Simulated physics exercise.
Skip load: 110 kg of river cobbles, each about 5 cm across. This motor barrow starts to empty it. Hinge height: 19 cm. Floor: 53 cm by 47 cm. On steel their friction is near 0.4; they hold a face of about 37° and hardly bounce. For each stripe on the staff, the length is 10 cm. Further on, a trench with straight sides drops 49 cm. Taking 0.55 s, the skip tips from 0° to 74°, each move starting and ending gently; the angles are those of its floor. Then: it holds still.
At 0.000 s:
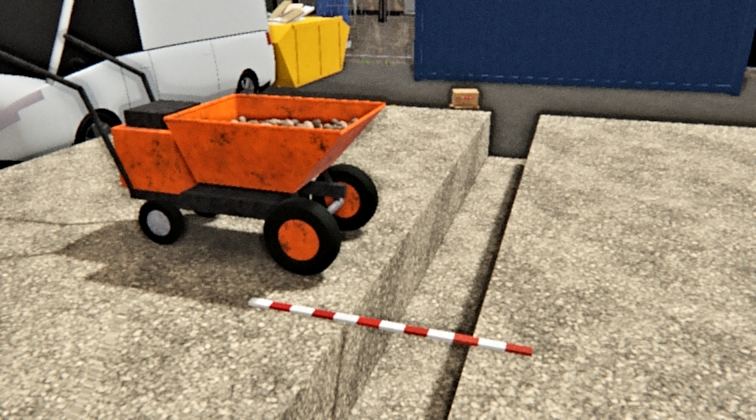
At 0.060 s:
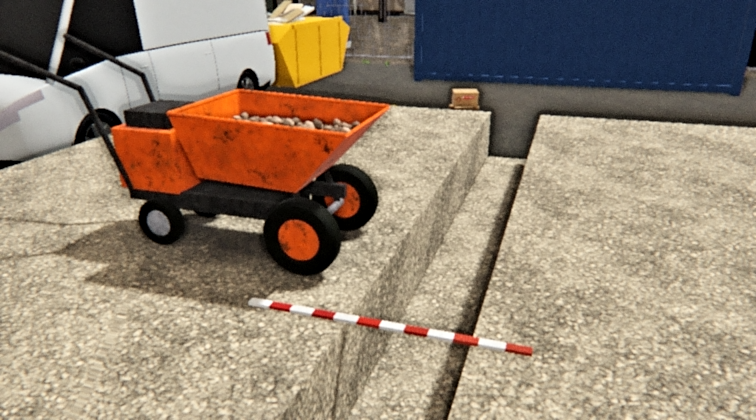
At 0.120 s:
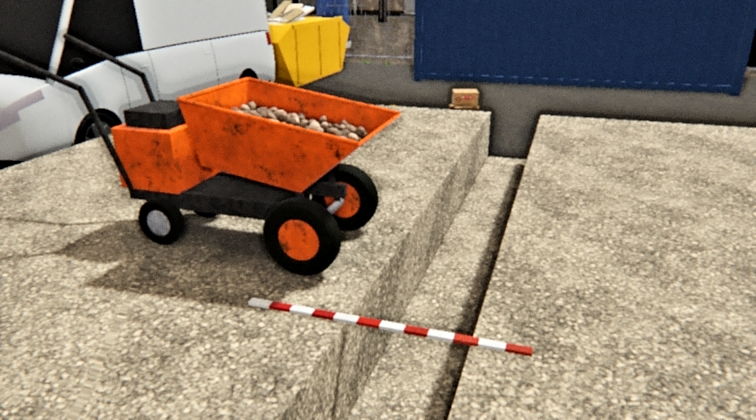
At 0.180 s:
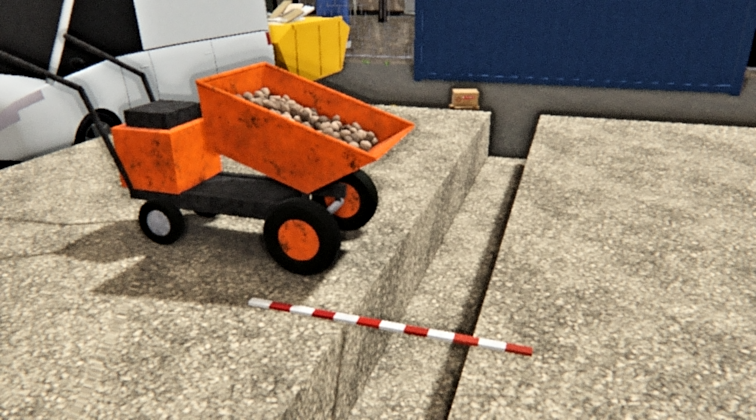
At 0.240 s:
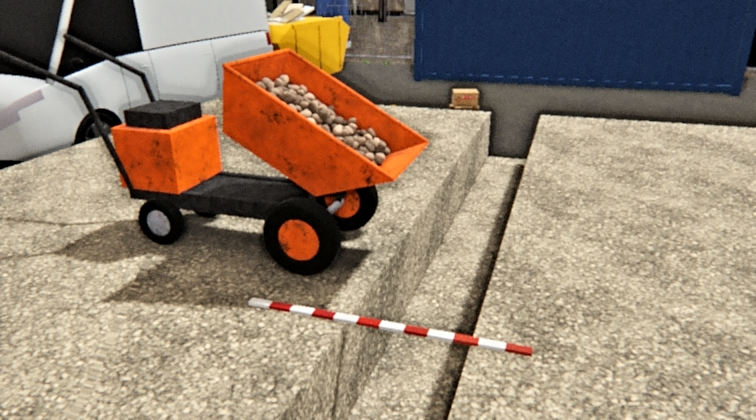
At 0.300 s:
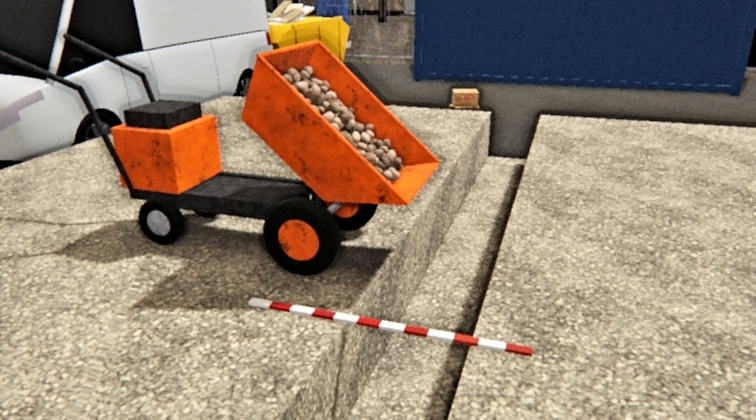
Orange skip of a motor barrow tilting steadily forward to the right, its load of stones shifting inside, beside a narrow trench.
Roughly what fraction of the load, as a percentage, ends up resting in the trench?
Roughly 70 per cent of the load.
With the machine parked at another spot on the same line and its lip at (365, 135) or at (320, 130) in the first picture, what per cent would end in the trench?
It comes to about 45 and 90 in a hundred.
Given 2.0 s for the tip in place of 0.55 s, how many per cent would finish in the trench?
I'd put it at roughly 95 per cent.
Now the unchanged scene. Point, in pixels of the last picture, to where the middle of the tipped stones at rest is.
Around (470, 344).
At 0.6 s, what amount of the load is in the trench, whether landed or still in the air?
Roughly 25 percent of the load.
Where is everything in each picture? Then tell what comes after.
The first picture shows lip at (341, 133), floor tilted 0°, highest stones at (297, 126).
In the second picture, the skip is at 2°, its lip at (346, 136); the top of the load is at (290, 125); the stones move at 0.5 m/s on average.
The third picture shows lip at (359, 144), floor tilted 9°, highest stones at (255, 113); the stones move at 1.0 m/s on average.
In the fourth picture, the skip is at 19°, its lip at (376, 159); the top of the load is at (261, 100); the stones move at 1.4 m/s on average.
The fifth picture shows lip at (393, 180), floor tilted 30°, highest stones at (277, 87); the stones move at 1.6 m/s on average.
The sixth picture shows lip at (407, 204), floor tilted 42°, highest stones at (301, 78); the stones move at 1.7 m/s on average.
After 0.4 s the floor is at 62°; 100 % in the skip; the foremost stones are at (414, 211).
After 0.6 s the floor is at 74°; 76 % in the skip, 23 % in the trench; the foremost stones are at (489, 264).
After 1.0 s the floor is at 74°; 7 % in the skip, 63 % in the trench, 30 % past the trench; the foremost stones are at (681, 296).
After 3.0 s the floor is at 74°; 0 % in the skip, 70 % in the trench, 30 % past the trench; the foremost stones are past the picture's edge.
